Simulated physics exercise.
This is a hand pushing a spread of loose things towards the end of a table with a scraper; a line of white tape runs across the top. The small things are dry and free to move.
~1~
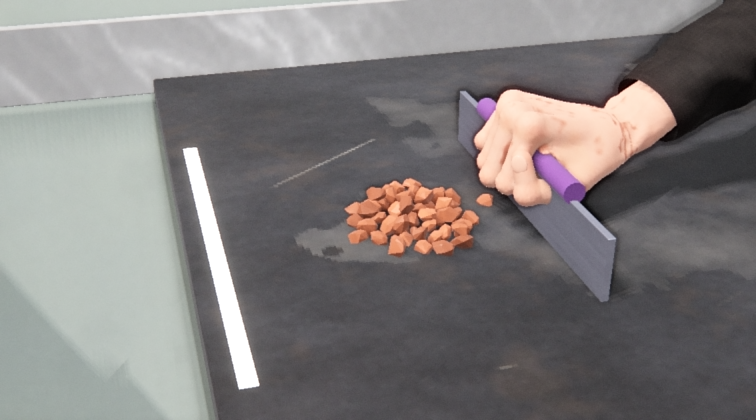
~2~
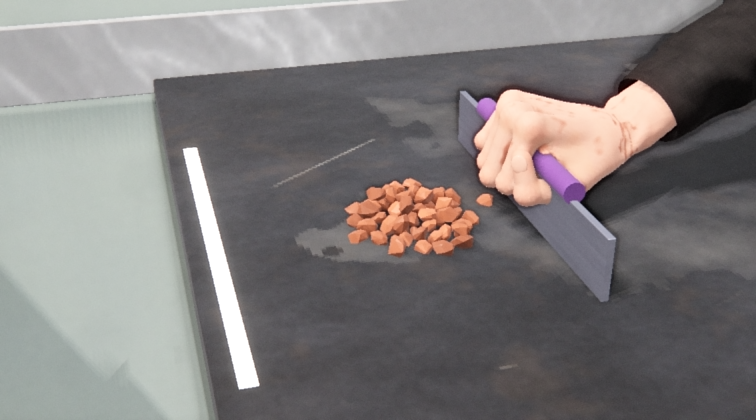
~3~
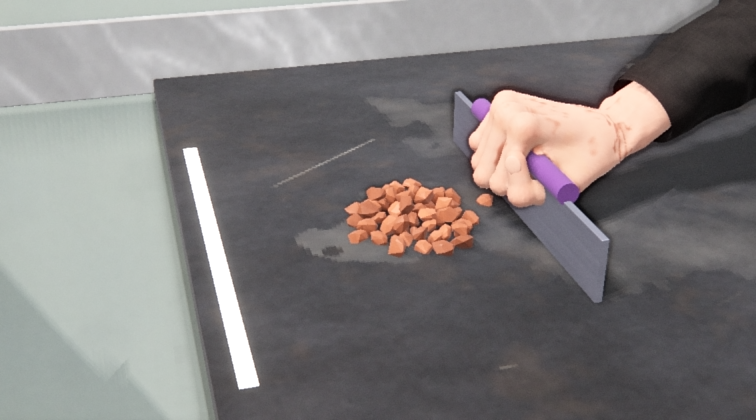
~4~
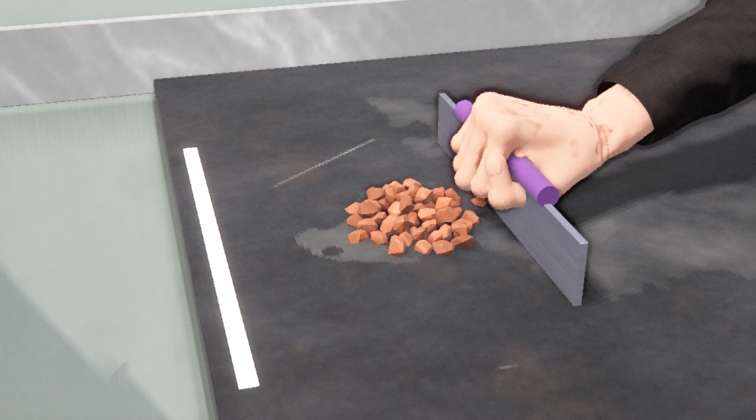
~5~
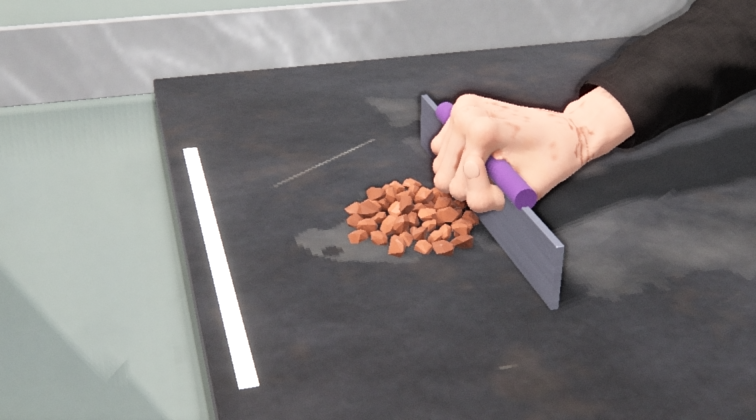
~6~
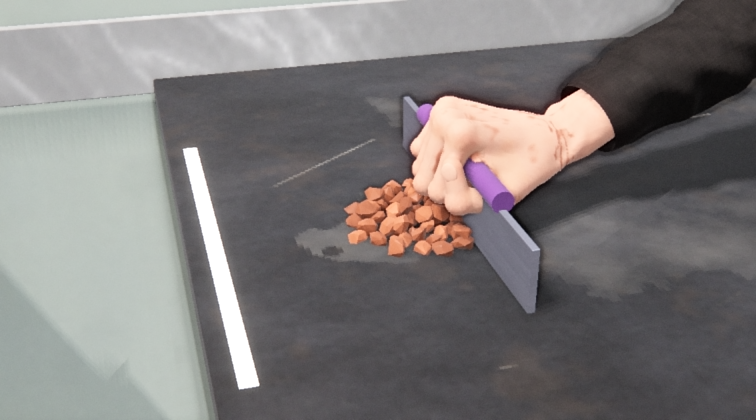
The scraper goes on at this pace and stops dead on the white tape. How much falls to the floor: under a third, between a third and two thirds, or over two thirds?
It pushes over two thirds off the end.
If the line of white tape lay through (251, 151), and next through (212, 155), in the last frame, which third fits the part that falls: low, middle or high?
In turn: Below one third; the middle third.
Soon, scraper still moving, near (332, 176); heap all on the table, its front near (251, 241).
A while on, scraper stopped at the white tape; heap about two thirds over the edge.
Towards the end, scraper stopped at the white tape; heap most over the edge.
Finally, scraper stopped at the white tape; heap most over the edge.
